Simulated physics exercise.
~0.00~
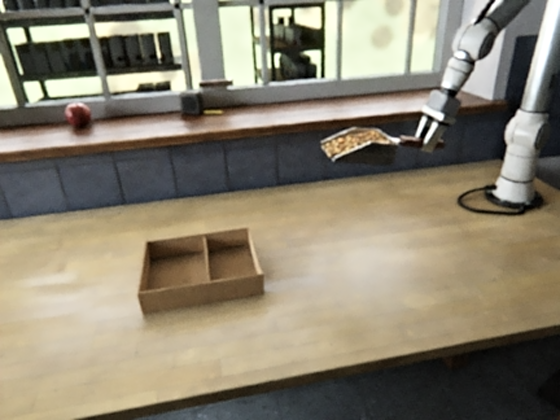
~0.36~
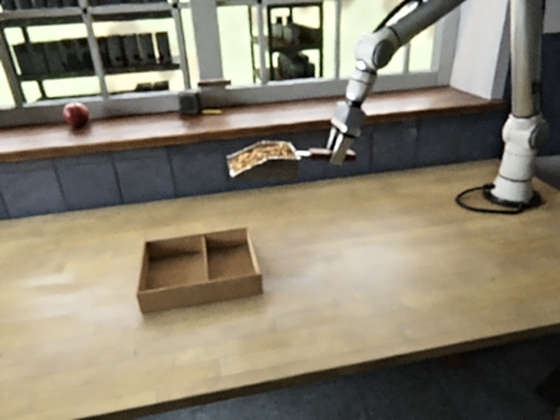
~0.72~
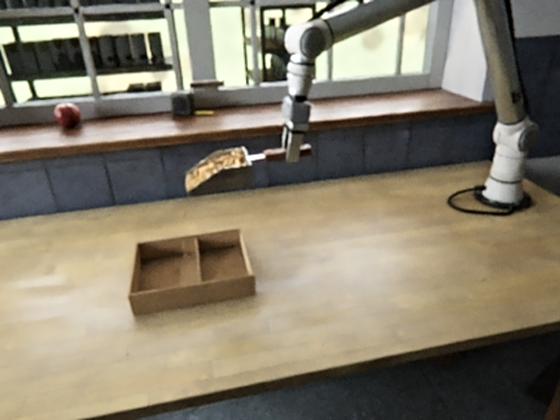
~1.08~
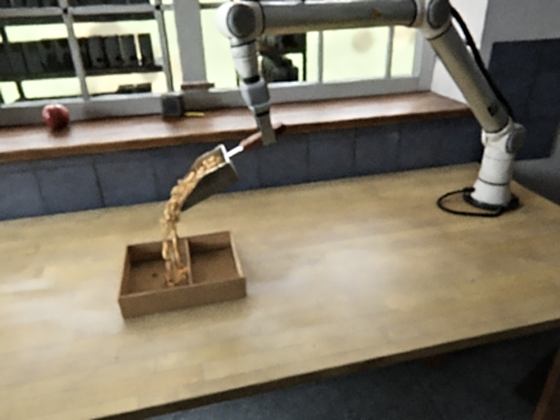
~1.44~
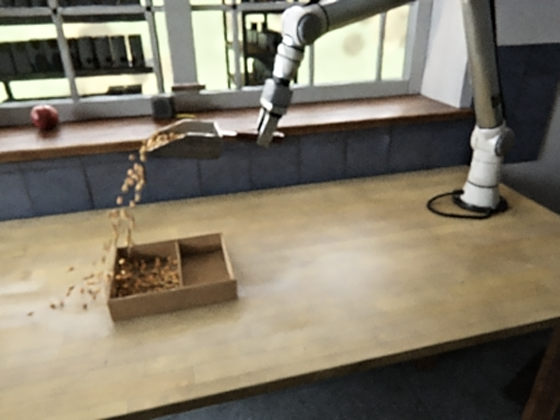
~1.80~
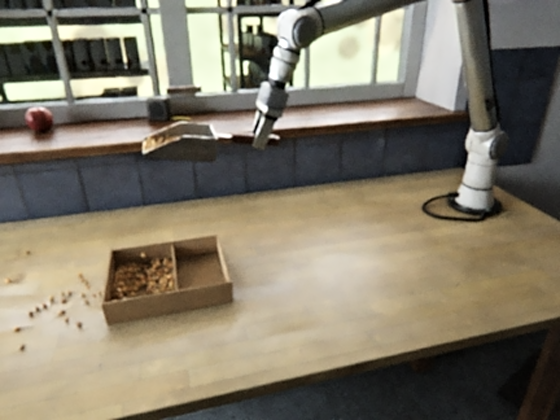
To begin with, a robot arm holds a scoop of small tan pieces, like dried chickpeas, above a wooden table where a two-part open box sits. The arm carries the scoop left towards the box, tipping it forward as it nears. The pieces then pour down in a stream into the box. As the scoop moves further left and levels back, more pieces fall into the left part, and some scatter on the table beside it. Finally, the pouring stops, with a pile in the left part, the right part looking nearly empty, and the scoop held above.
